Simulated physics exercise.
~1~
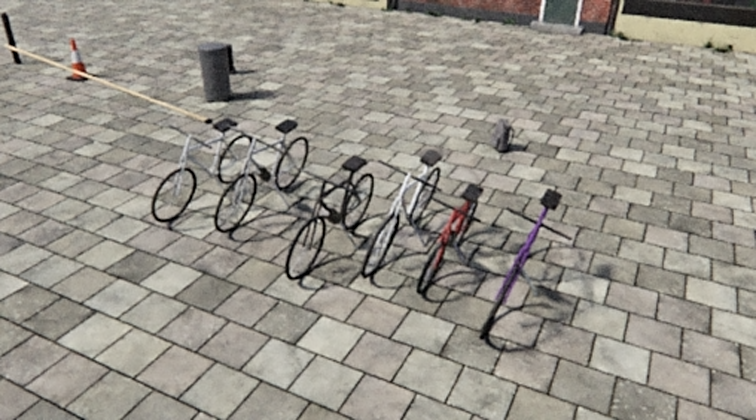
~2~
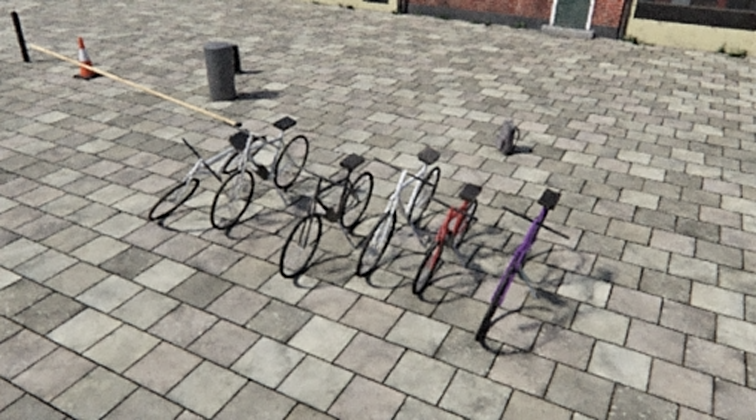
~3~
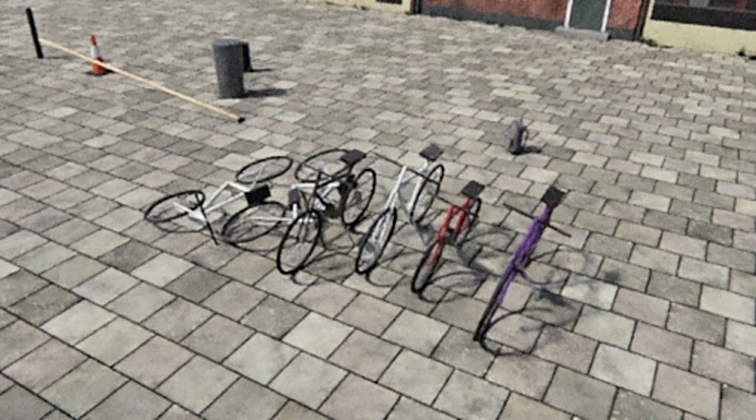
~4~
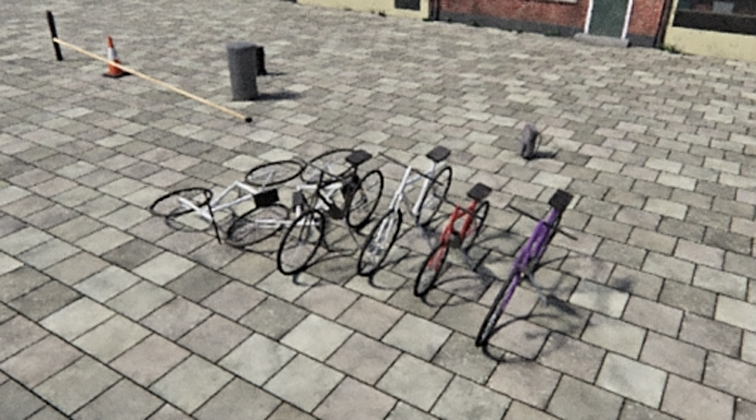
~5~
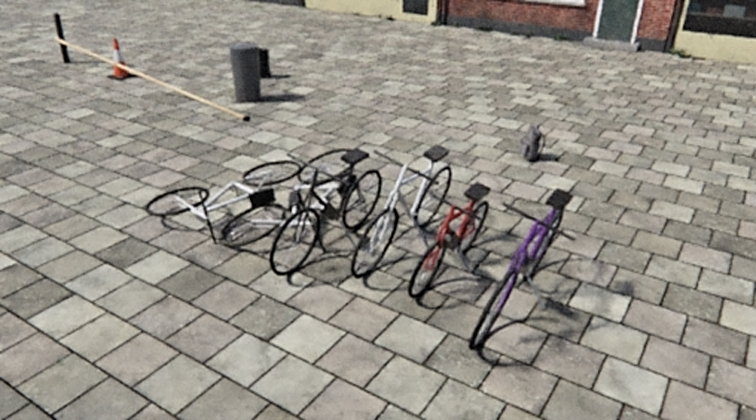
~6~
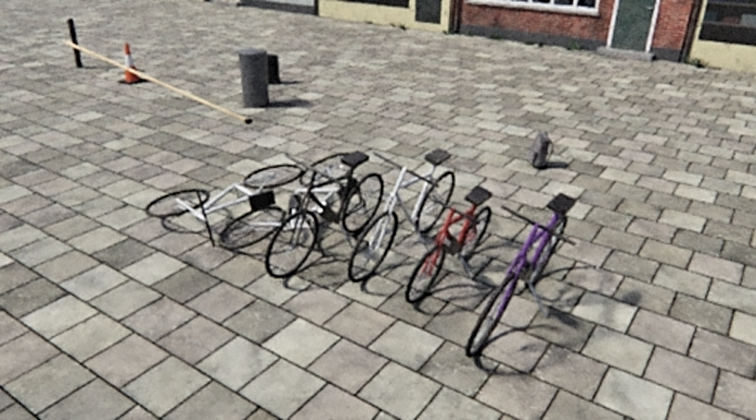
Six bicycles stand side by side in a row on a sunlit paved square, seen from above at an angle, with a red one and a purple one at the right end. Behind them are a grey bollard, an orange and white cone and a long pale pole whose near end reaches the leftmost bicycle. That bicycle tips over to the right against its pale neighbour, and both go down, ending low on the paving beside the black bicycle. The black, white, red and purple bicycles stay upright as the view drifts slightly sideways, and the scene settles.
